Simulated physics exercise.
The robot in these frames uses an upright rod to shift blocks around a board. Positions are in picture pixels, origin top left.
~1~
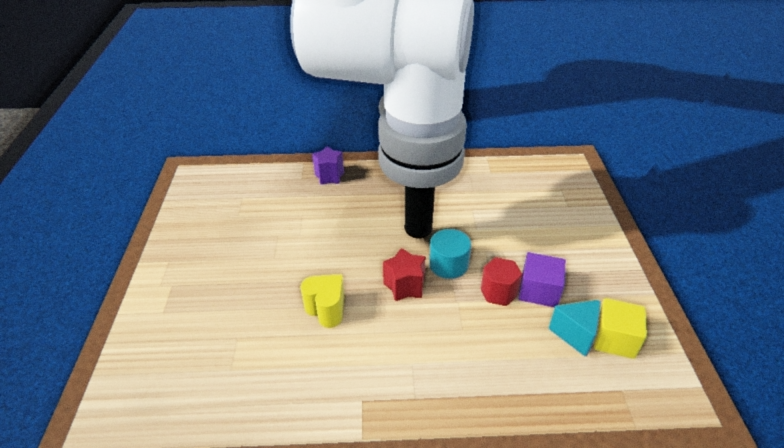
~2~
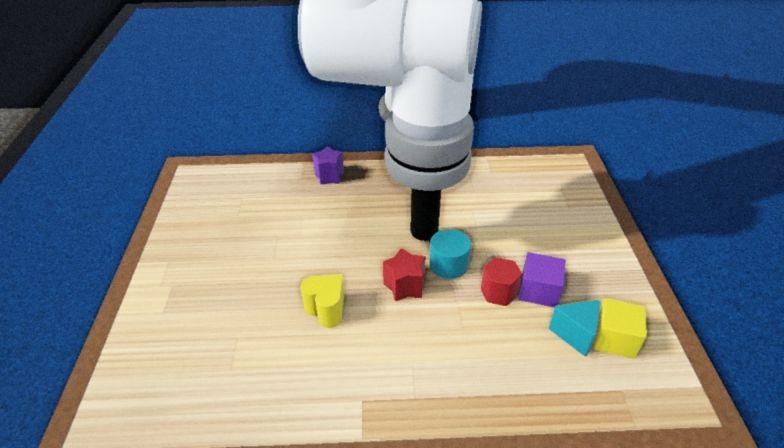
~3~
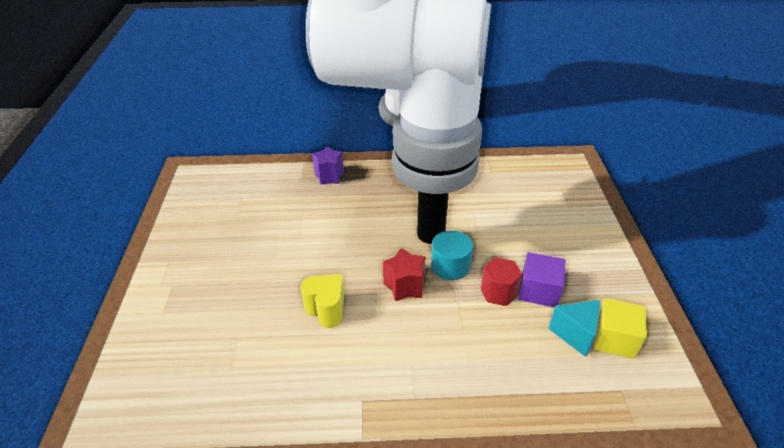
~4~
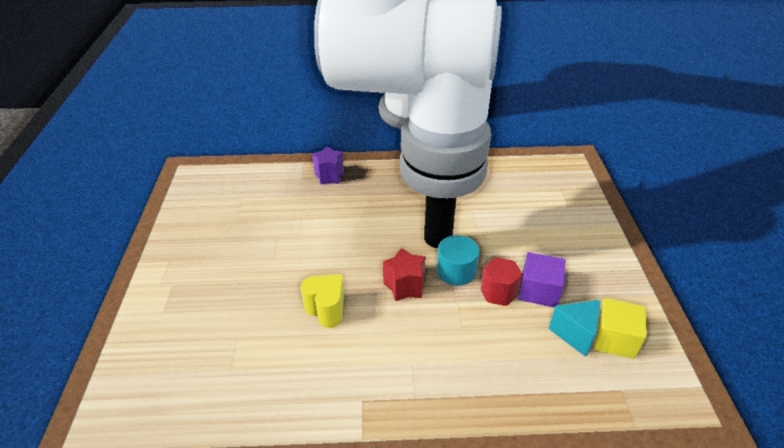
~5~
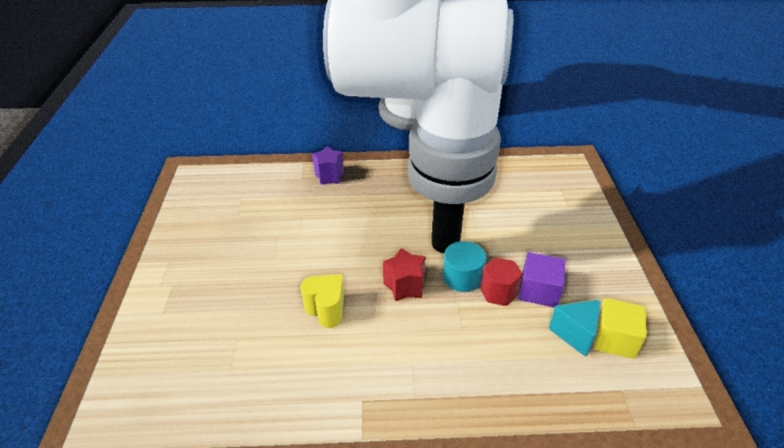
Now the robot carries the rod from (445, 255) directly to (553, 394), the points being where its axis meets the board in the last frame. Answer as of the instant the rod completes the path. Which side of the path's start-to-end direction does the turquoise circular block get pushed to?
Its shift is rightward.
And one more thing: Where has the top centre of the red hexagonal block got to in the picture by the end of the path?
The answer is (547, 306).
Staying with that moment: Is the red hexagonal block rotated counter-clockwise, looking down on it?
The answer is yes.
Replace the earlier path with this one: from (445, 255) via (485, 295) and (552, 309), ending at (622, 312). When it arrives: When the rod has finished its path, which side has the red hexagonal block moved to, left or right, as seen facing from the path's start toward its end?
To the path's right.
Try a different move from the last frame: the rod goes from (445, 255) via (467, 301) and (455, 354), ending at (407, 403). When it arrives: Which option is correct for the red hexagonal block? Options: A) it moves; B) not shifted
Correct choice: A.
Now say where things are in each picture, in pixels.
In the first picture, lower end of the rod (418, 230), tops of blocks, turquoise circular block (451, 242), red hexagonal block (503, 270), purple square block (545, 268), turquoise three-sided block (583, 313).
In the second picture, rod (424, 233), blocks as before.
In the third picture, rod (431, 236), turquoise circular block (453, 244).
In the fourth picture, rod (438, 240), turquoise circular block (459, 249).
In the fifth picture, rod (445, 245), turquoise circular block (466, 255), red hexagonal block (503, 270), purple square block (545, 268), turquoise three-sided block (583, 313).
What follows on the original path. One third of the way, rod (478, 285); turquoise circular block (483, 303); red hexagonal block (523, 295), turned 100° anticlockwise; purple square block (548, 269).
Two thirds of the way, rod (514, 331); turquoise circular block (493, 343); red hexagonal block (546, 306); purple square block (548, 269); turquoise three-sided block (596, 314).
At the end, rod (556, 385); turquoise circular block (493, 349); red hexagonal block (547, 306), turned 130° anticlockwise; purple square block (548, 269); turquoise three-sided block (596, 314).
